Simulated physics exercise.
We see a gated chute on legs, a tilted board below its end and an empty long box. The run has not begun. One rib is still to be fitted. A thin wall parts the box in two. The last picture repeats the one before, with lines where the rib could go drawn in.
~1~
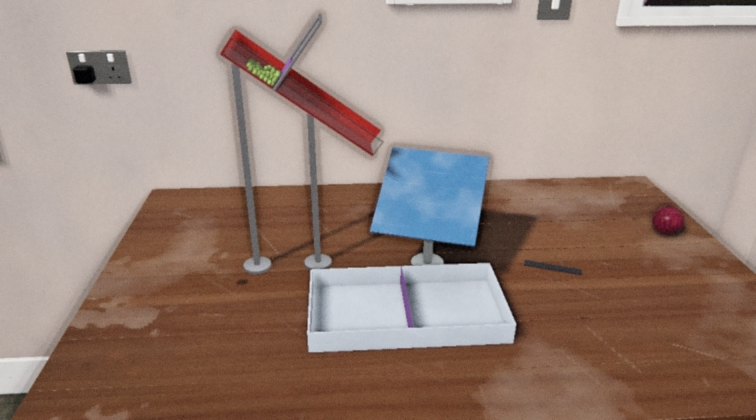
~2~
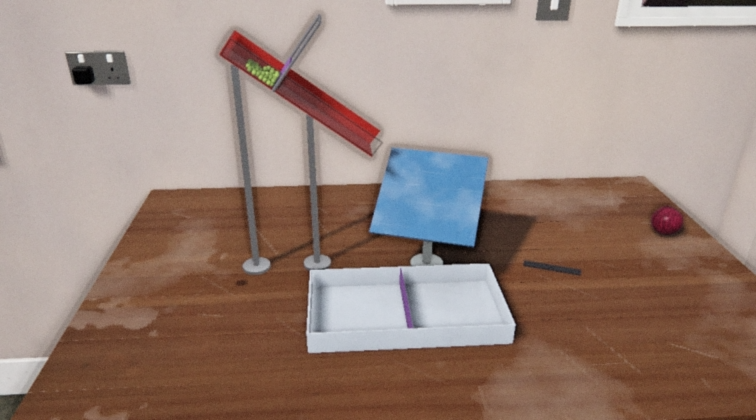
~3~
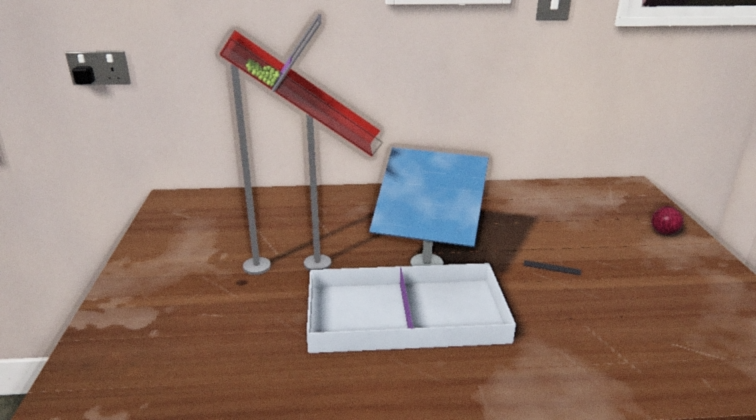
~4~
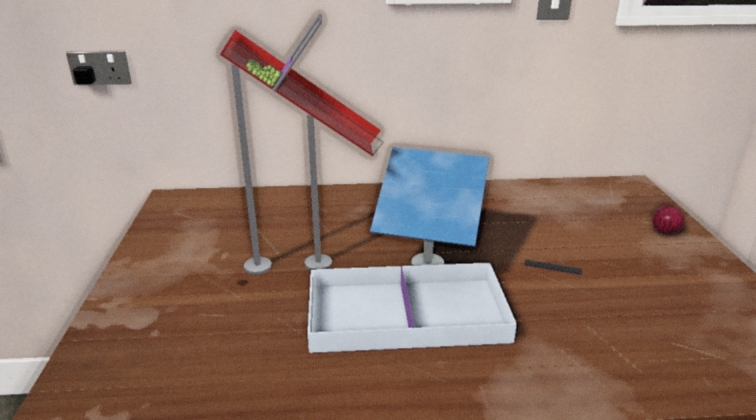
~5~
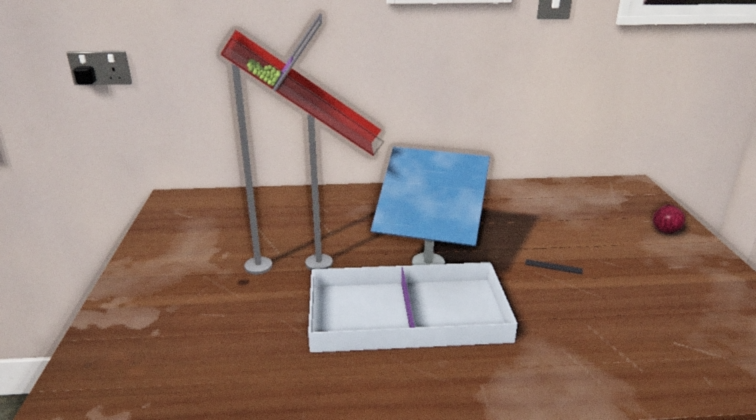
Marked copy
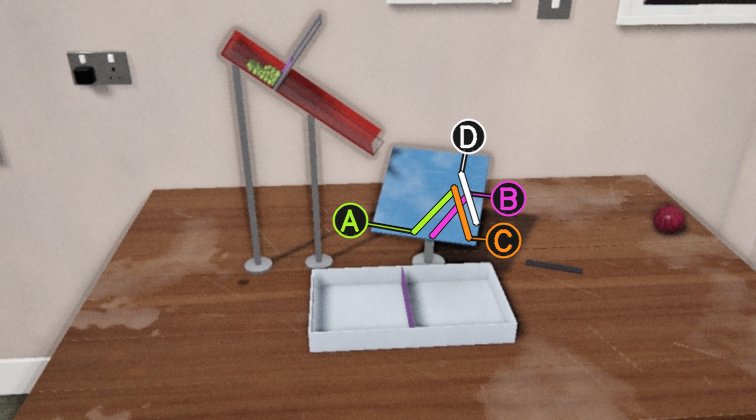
At the start, small green pieces sit behind a closed purple gate in a sloping red chute on grey legs, above a tilted blue board and an empty white box with a purple divider. Through to the end, the pieces stay put and nothing visibly moves except a very slight shift of the view.
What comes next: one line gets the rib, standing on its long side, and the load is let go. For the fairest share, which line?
It is B.
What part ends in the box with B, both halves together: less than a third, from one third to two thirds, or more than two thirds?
It is more than two thirds.
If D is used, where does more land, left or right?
The right half.
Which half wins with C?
More lands on the right.
On the marked copy, line A from (452, 191) to (414, 231); line B from (469, 193) to (432, 235); line C from (454, 187) to (469, 238); line D from (461, 173) to (476, 222).
With A, of what is caught, almost all in the left half, about a tenth in the right.
With B, of what is caught, roughly a third in the left half, roughly two thirds in the right.
With C, of what is caught, about a tenth in the left half, almost all in the right.
With D, of what is caught, about a tenth in the left half, almost all in the right.
